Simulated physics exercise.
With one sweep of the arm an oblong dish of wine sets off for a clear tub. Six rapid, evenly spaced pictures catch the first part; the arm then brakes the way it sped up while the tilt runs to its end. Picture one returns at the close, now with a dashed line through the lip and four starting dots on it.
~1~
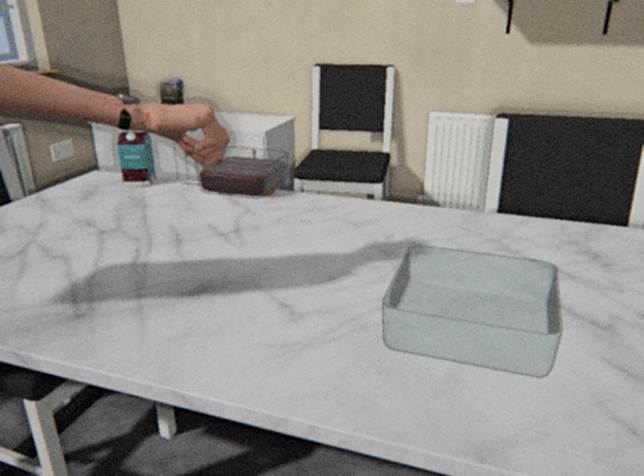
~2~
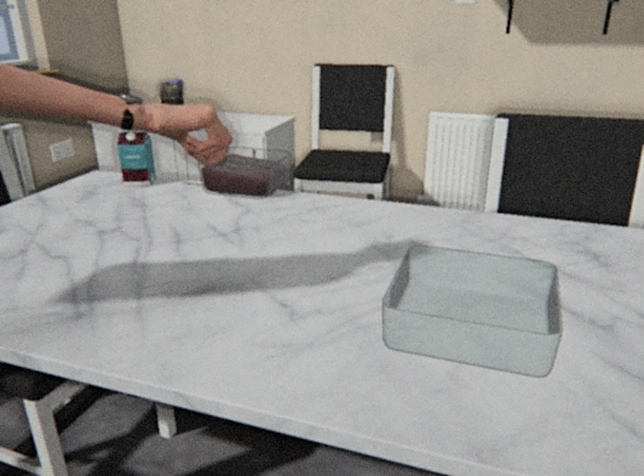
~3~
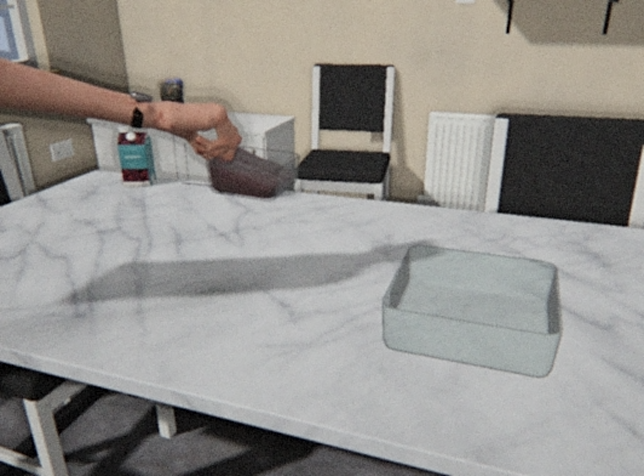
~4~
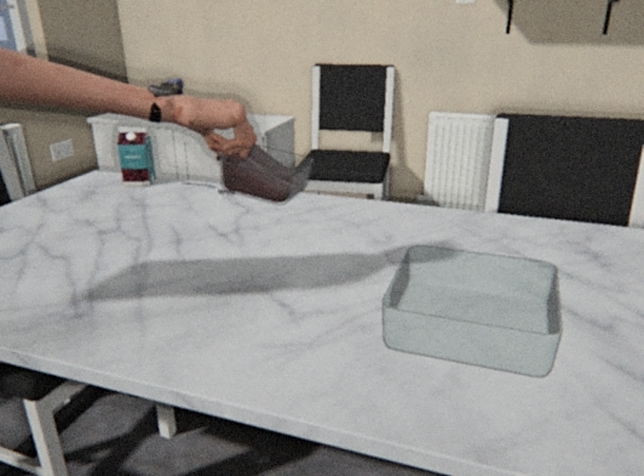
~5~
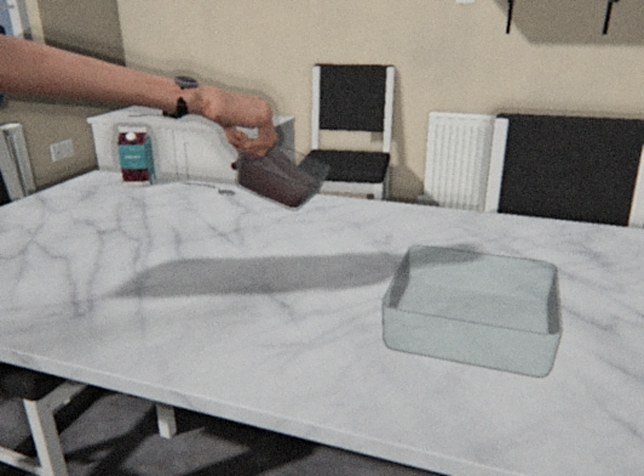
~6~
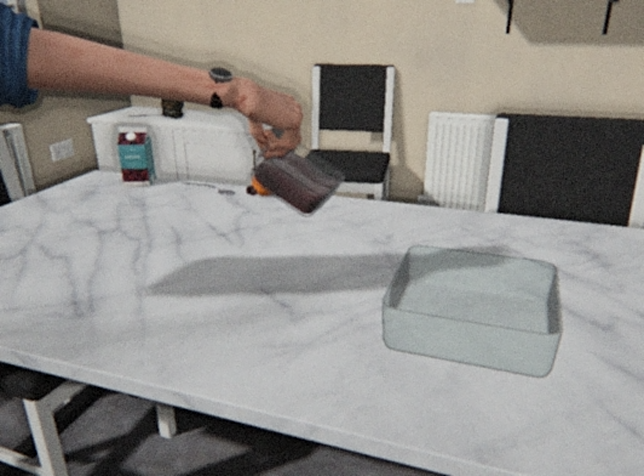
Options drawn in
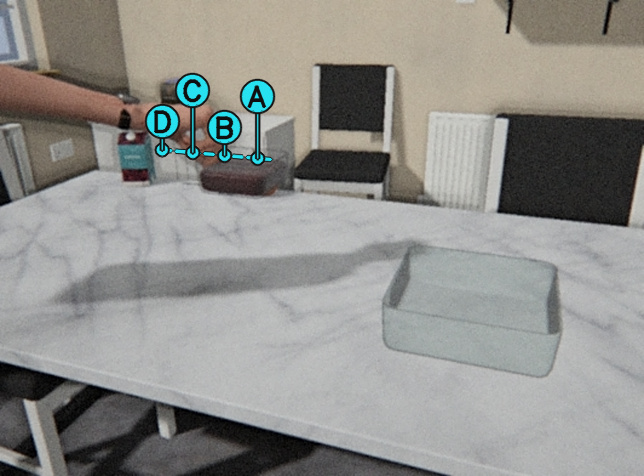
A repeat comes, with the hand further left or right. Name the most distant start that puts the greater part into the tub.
I would pick spot A.
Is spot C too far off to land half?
Yes.
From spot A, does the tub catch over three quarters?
No.
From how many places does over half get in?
One of them.
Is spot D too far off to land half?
Yes, that goes wrong.
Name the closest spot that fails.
B.
On the marked copy, A at (257, 158); B at (224, 155); C at (192, 152); D at (162, 149).
Choosing A, about 63 % lands in the tub, 26 % falls short and 11 % goes beside or beyond.
Choosing B, about 27 % lands in the tub, 68 % falls short and 5 % goes beside or beyond.
Choosing C, about 0 % lands in the tub, 98 % falls short.
Choosing D, about 0 % lands in the tub, 100 % falls short.
